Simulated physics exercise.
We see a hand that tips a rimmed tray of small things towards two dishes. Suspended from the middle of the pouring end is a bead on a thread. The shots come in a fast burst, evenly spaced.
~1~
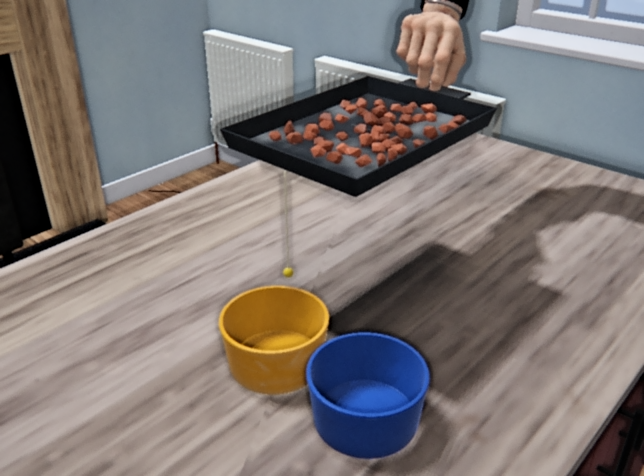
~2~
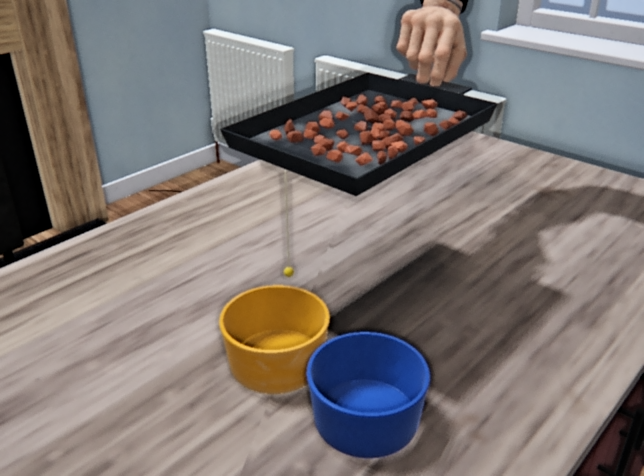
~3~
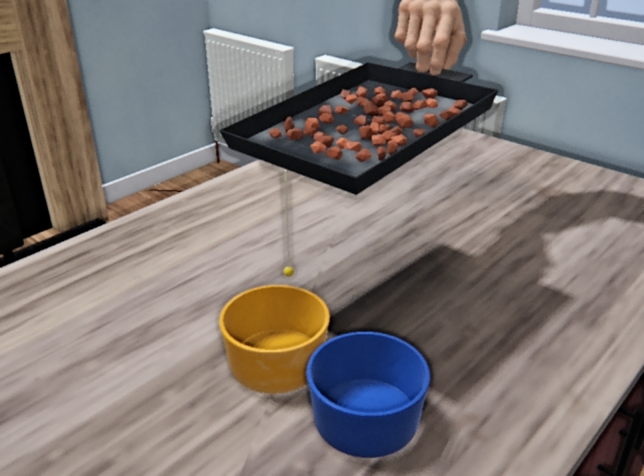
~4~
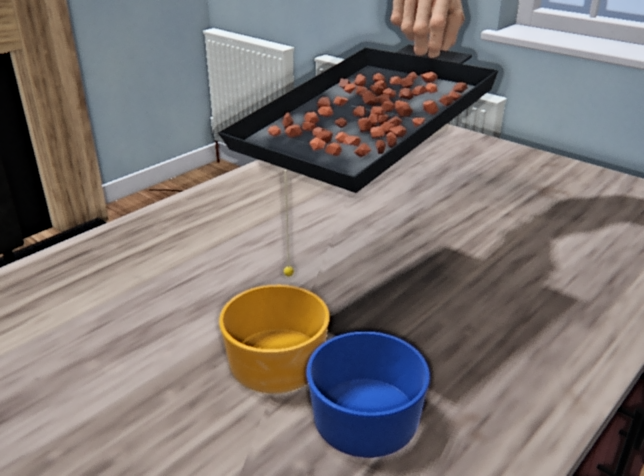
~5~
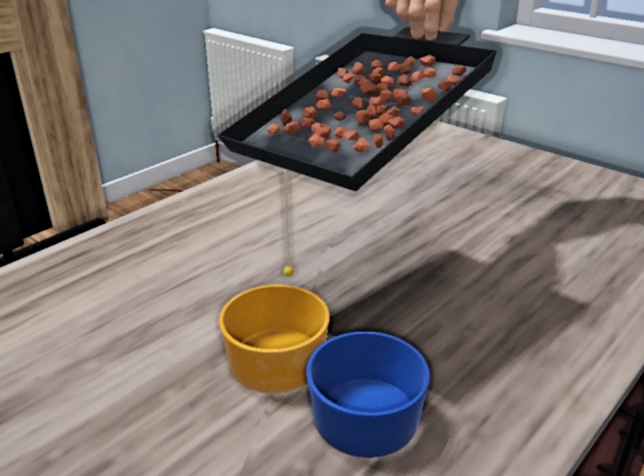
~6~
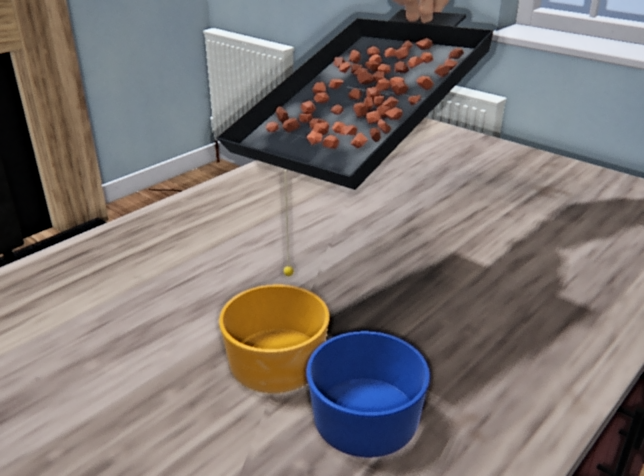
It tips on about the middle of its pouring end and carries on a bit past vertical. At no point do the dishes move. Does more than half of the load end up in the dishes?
No.
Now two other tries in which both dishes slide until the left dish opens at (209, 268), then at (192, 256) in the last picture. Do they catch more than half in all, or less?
At place one the bulk; at place two the bulk.
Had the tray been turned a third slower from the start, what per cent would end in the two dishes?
Around 30 in every hundred.
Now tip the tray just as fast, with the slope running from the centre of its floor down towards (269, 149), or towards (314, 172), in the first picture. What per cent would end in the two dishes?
It comes to about 0 per cent the first time and about 80 per cent the second.
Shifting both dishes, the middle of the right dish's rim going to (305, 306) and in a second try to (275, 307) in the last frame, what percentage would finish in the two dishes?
About 70 per cent, then about 90 per cent.
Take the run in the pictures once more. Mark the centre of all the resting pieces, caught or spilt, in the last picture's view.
Near (221, 328).
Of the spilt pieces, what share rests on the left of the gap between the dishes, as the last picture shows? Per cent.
Near 100 in a hundred.
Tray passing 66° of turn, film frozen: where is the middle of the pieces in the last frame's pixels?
At about (262, 146).
Soon after the last picture, tray tipped steeply; nearly all on the tray; a small part in the air.
A little later, tray tipped past a quarter turn; about a third on the tray; about a quarter in the left dish; about a third outside both; a small part in the air.
Later still, tray tipped past a quarter turn; about a third in the left dish; about two thirds outside both.
At rest, tray tipped past a quarter turn; none in the right dish; about a third in the left dish; about two thirds outside both.
